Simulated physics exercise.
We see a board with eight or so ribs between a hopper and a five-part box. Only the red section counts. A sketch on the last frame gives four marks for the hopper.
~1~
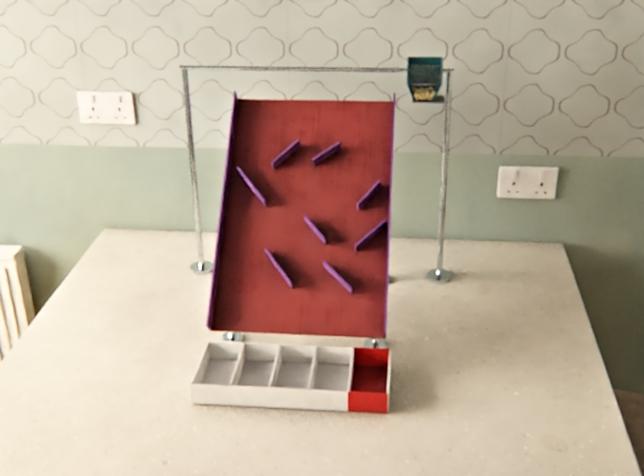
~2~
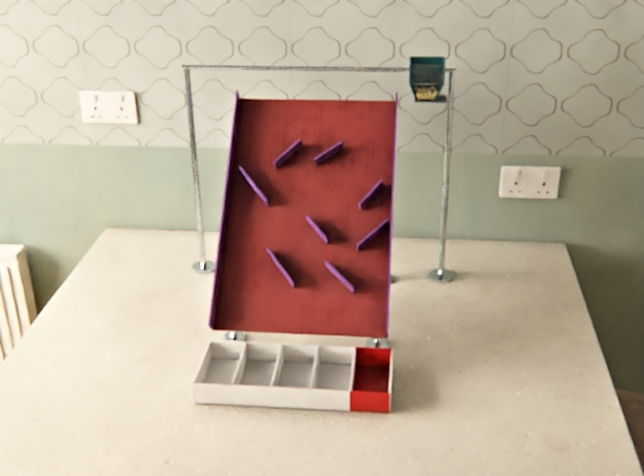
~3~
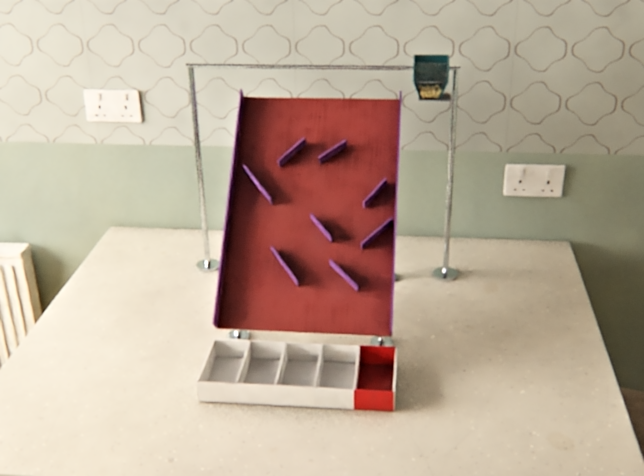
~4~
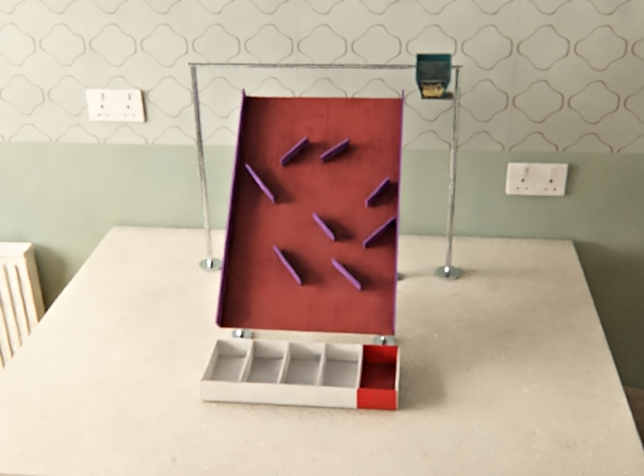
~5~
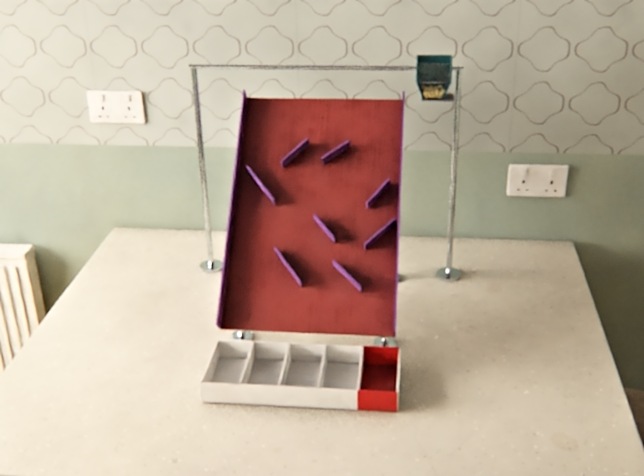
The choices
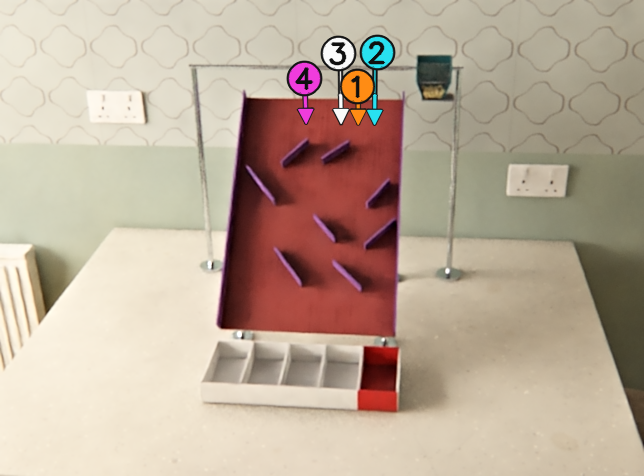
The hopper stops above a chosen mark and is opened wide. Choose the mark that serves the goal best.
Mark 2 does it best.
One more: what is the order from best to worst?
2, 1, 3, 4.
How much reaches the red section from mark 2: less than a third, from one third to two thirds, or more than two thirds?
More than two thirds.
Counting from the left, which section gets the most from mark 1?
The fifth.
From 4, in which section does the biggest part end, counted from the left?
It is the fourth one.
On the marked copy, mark 1 meets the board at (358, 119); mark 2 meets the board at (374, 119); mark 3 meets the board at (341, 118); mark 4 meets the board at (305, 118).
With 1, close to half in the red section, close to a third in other sections, a small share outside the box.
With 2, the bulk in the red section, a small share in other sections, a small share outside the box.
With 3, close to a quarter in the red section, close to two thirds in other sections, a small share outside the box.
With 4, a small share in the red section, the bulk in other sections, only a few outside the box.
